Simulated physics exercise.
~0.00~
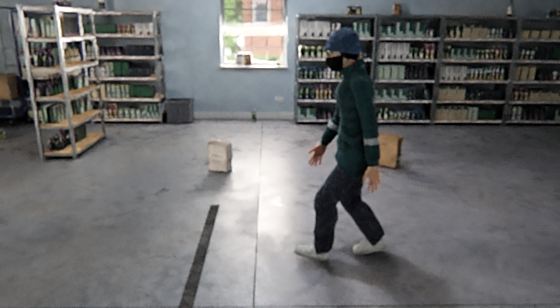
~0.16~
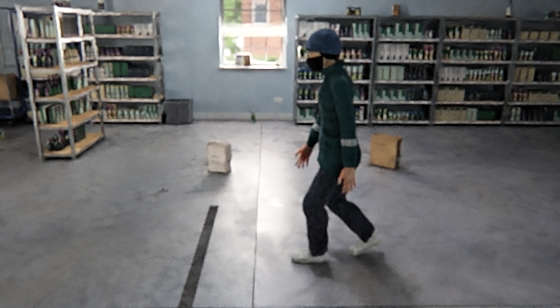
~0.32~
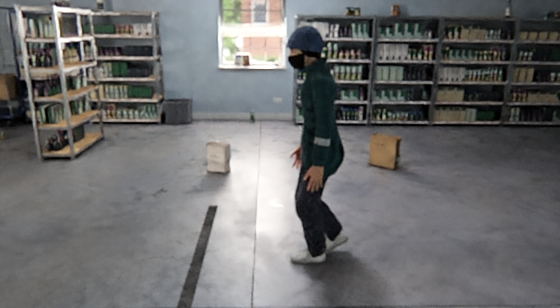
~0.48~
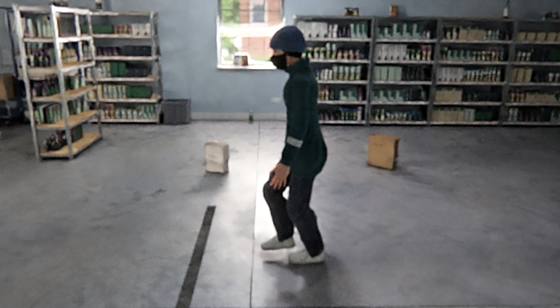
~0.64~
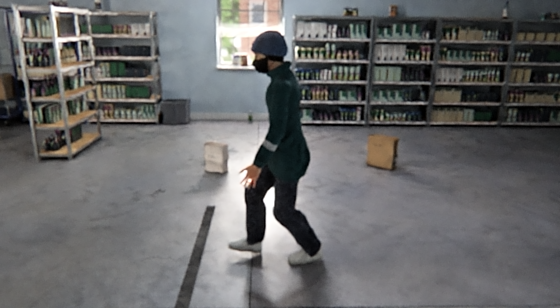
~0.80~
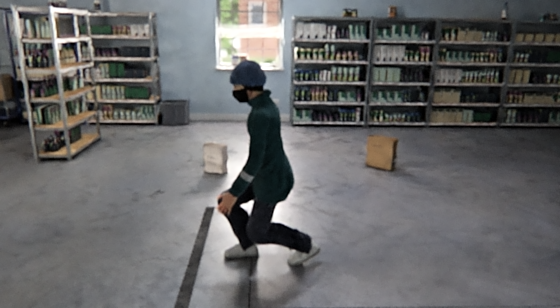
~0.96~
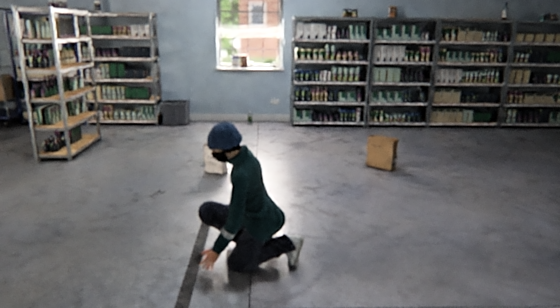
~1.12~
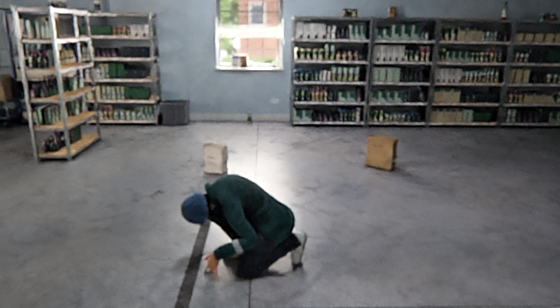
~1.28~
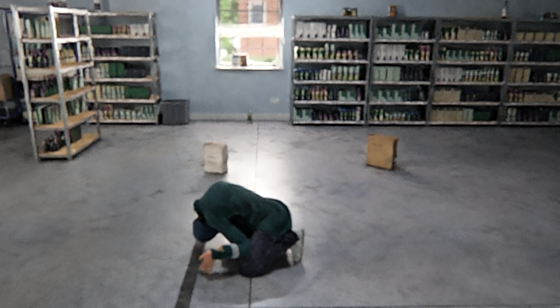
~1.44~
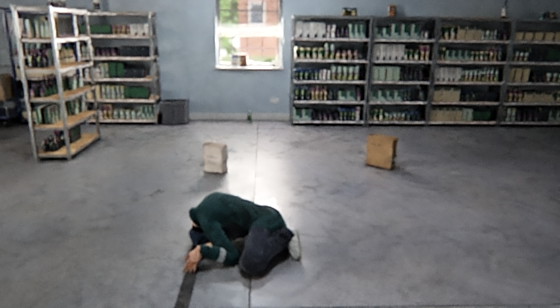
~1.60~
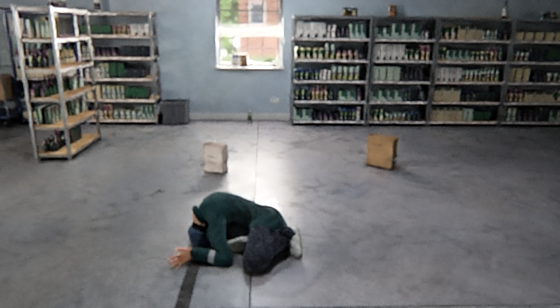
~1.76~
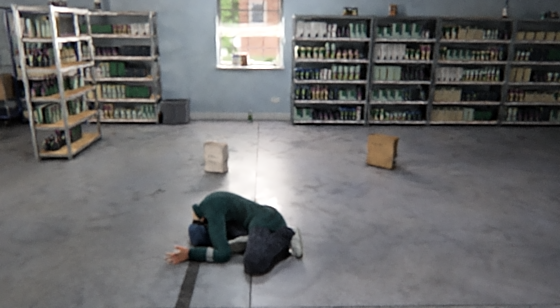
A person in a dark green top and blue hat walked left across the concrete floor towards a black strip, sank onto their knees, bent forward with hands to the floor, and ended curled up, head down, chest and hips short of the strip.
